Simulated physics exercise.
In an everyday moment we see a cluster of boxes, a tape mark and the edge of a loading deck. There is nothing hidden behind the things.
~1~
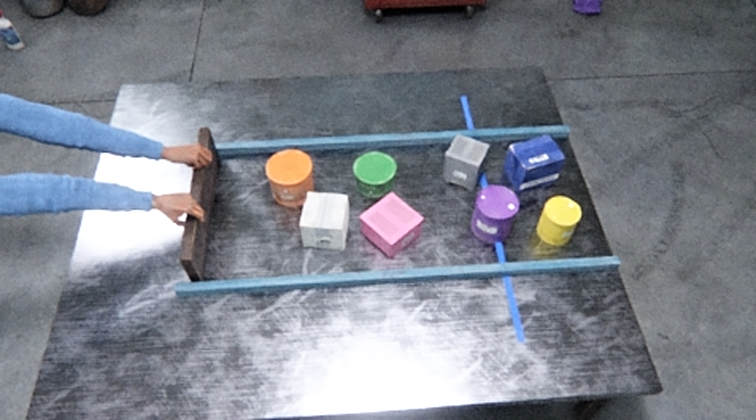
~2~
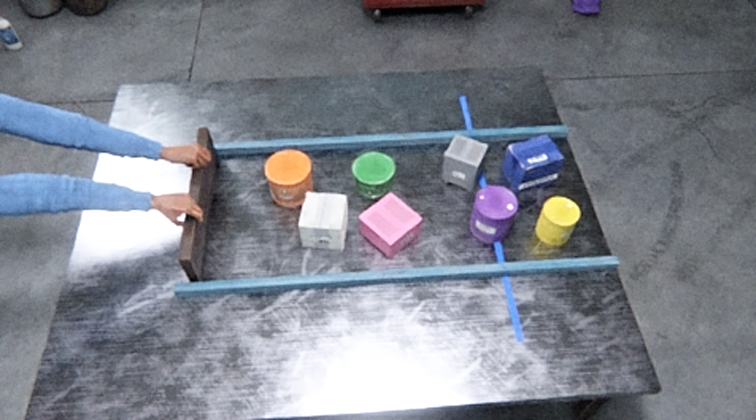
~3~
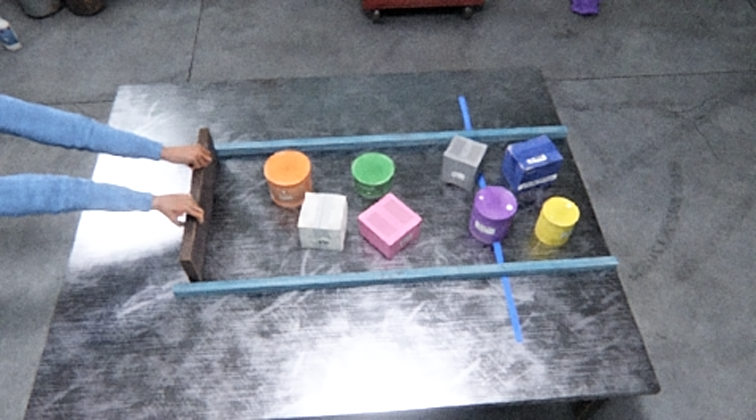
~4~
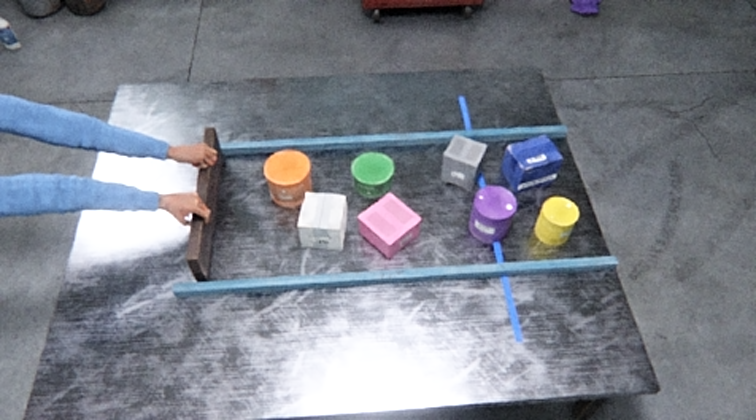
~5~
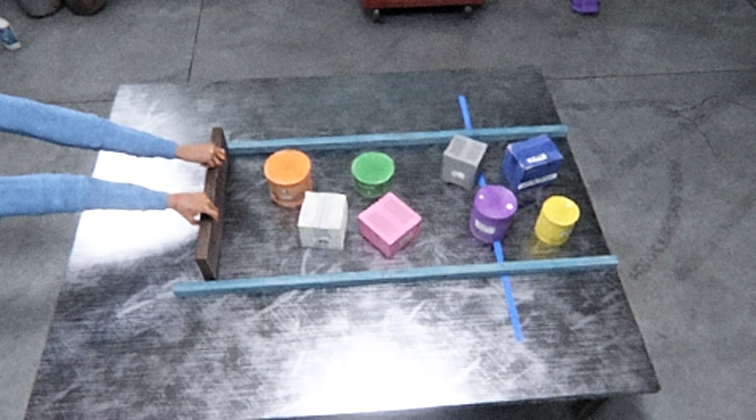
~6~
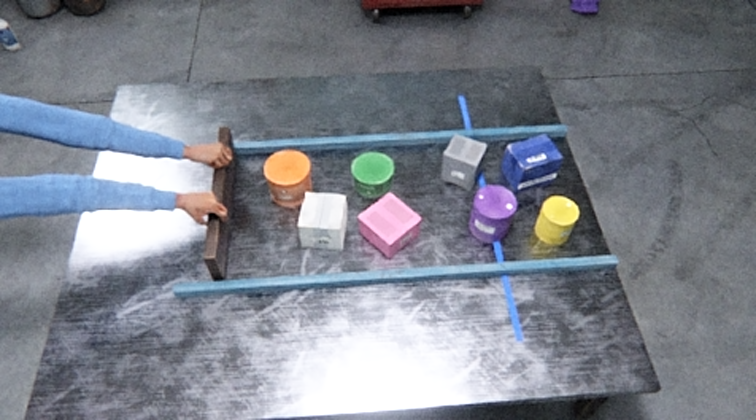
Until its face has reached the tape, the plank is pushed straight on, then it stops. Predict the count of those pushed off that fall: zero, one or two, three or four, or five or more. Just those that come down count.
The drop count fails to reach three, yet is not nil.
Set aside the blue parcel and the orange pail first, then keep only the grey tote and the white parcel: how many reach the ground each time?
Tally of falls: 1 for the first try, 0 for the second.
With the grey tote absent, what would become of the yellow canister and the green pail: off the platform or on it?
First, the yellow canister takes the fall; then, the green pail is safe.
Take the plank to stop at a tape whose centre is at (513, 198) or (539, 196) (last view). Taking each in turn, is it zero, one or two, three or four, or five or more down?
The first spot gives three to four, the second gives five or more.
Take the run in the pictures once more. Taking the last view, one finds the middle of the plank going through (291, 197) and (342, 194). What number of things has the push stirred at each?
The number moved is 1 and then 4.
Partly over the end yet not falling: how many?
2 is the number.
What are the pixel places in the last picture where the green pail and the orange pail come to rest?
Green pail: (510, 147); orange pail: (506, 173).
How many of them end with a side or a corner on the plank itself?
It's 2.
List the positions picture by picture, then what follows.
Yellow canister (558, 221); blue parcel (533, 164); purple canister (494, 214); plank (201, 202); tape (488, 200), in the first frame.
Blue parcel (532, 164); green pail (374, 175), in the second frame.
Purple canister (492, 215); plank (201, 203), in the third frame.
Yellow canister (556, 221); orange pail (289, 179), in the fourth frame.
Blue parcel (531, 164); pink tote (390, 226), in the fifth frame.
Yellow canister (556, 221); blue parcel (531, 164); purple canister (492, 214); plank (222, 201); tape (486, 199), in the sixth frame.
A little later, none off yet; yellow canister at rest near (556, 221); blue parcel at rest near (531, 164); purple canister at rest near (492, 214).
Next, none off yet; yellow canister shifted about its own width near (586, 222); blue parcel shifted about its own width near (569, 164); purple canister shifted about its own width near (549, 211).
When it is over, the number that fall off is one or two; down, yellow canister.
